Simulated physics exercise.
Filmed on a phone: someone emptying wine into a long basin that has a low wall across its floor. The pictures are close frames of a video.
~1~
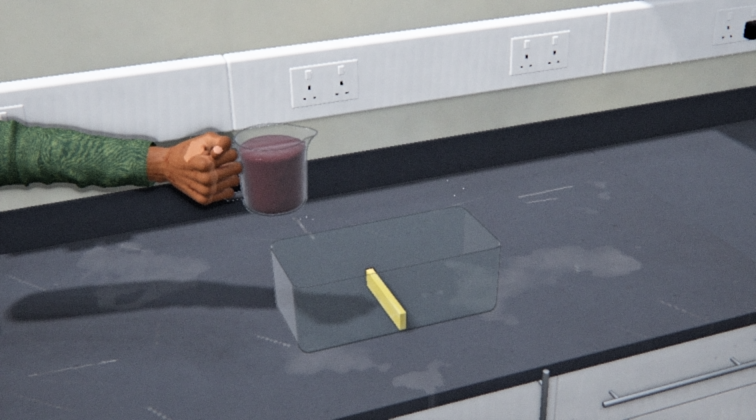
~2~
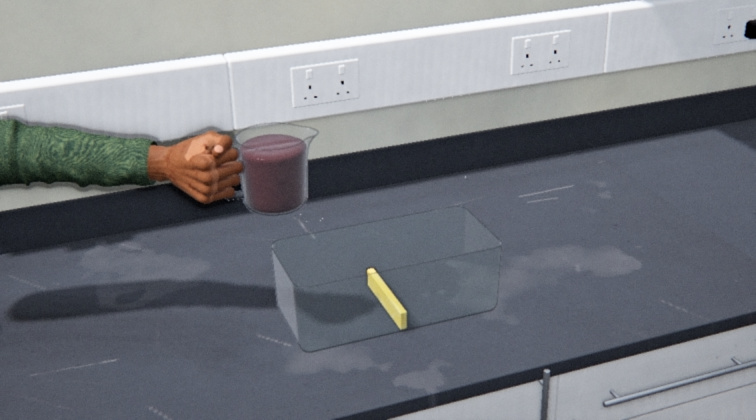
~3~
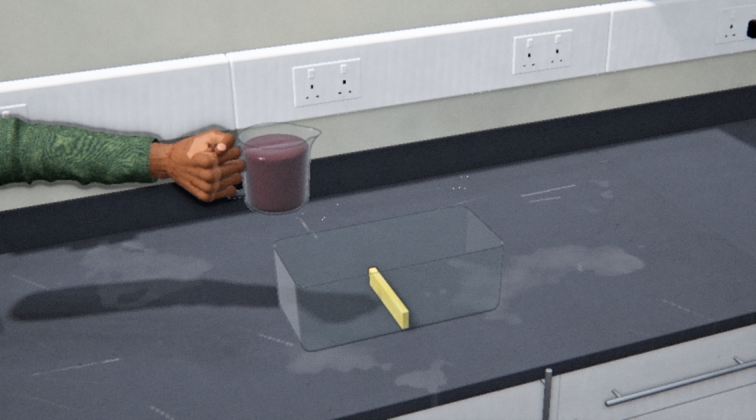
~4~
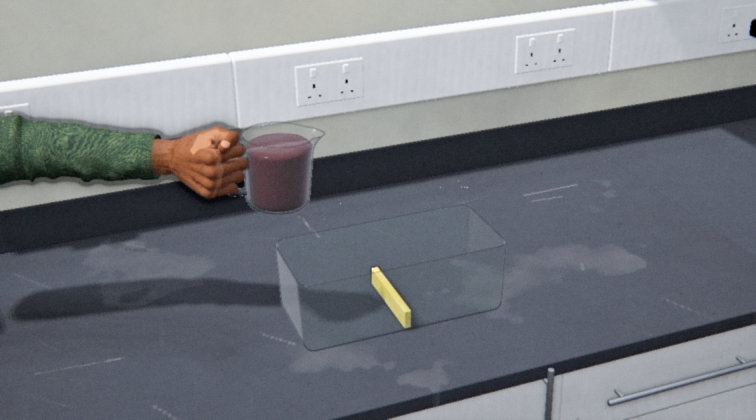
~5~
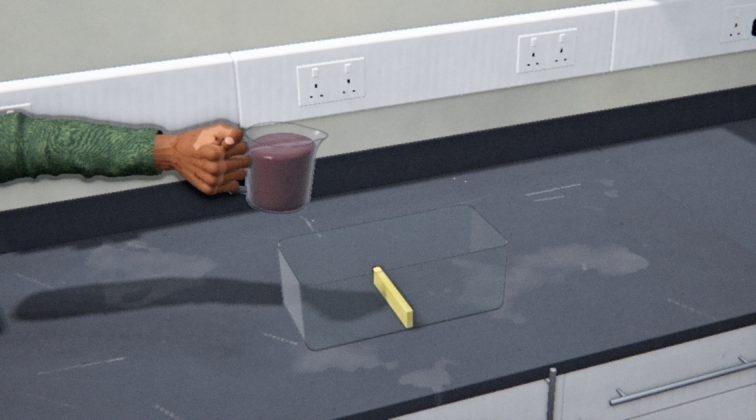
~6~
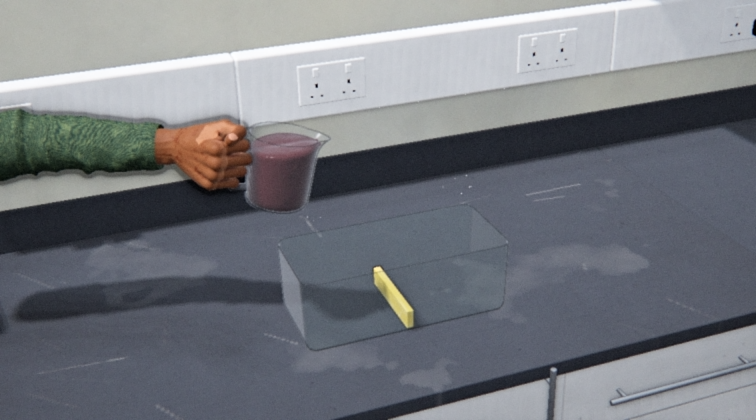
Hand in a green knitted sleeve slowly tilting a glass jug of dark red liquid slightly rightward above a clear basin with a low yellow wall.
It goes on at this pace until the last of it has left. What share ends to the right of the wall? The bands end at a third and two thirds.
It comes to less than a third.
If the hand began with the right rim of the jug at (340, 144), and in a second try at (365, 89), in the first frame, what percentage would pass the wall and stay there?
About 50 and 90 per cent.
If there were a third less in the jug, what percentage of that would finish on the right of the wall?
Some 10 per cent.
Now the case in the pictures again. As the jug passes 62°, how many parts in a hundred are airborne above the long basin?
Near 15 %.
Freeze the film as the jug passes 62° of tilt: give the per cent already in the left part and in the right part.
Left about 5, right about 0.
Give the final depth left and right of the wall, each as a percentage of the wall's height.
The left part 70 per cent, the right part 10.
A moment on, the jug is tipped part way and 78 per cent is still to pour, 5 is left of the wall and 0 right of it.
Next, the jug is tipped on its side and 25 per cent is still to pour, 47 is left of the wall and 8 right of it.
Then the jug is tipped right over and 2 per cent is still to pour, 81 is left of the wall and 11 right of it.
Later the jug is tipped right over and 0 per cent is still to pour, 82 is left of the wall and 14 right of it.
In the end 82 per cent lies left of the wall, 14 right of it and 4 outside.
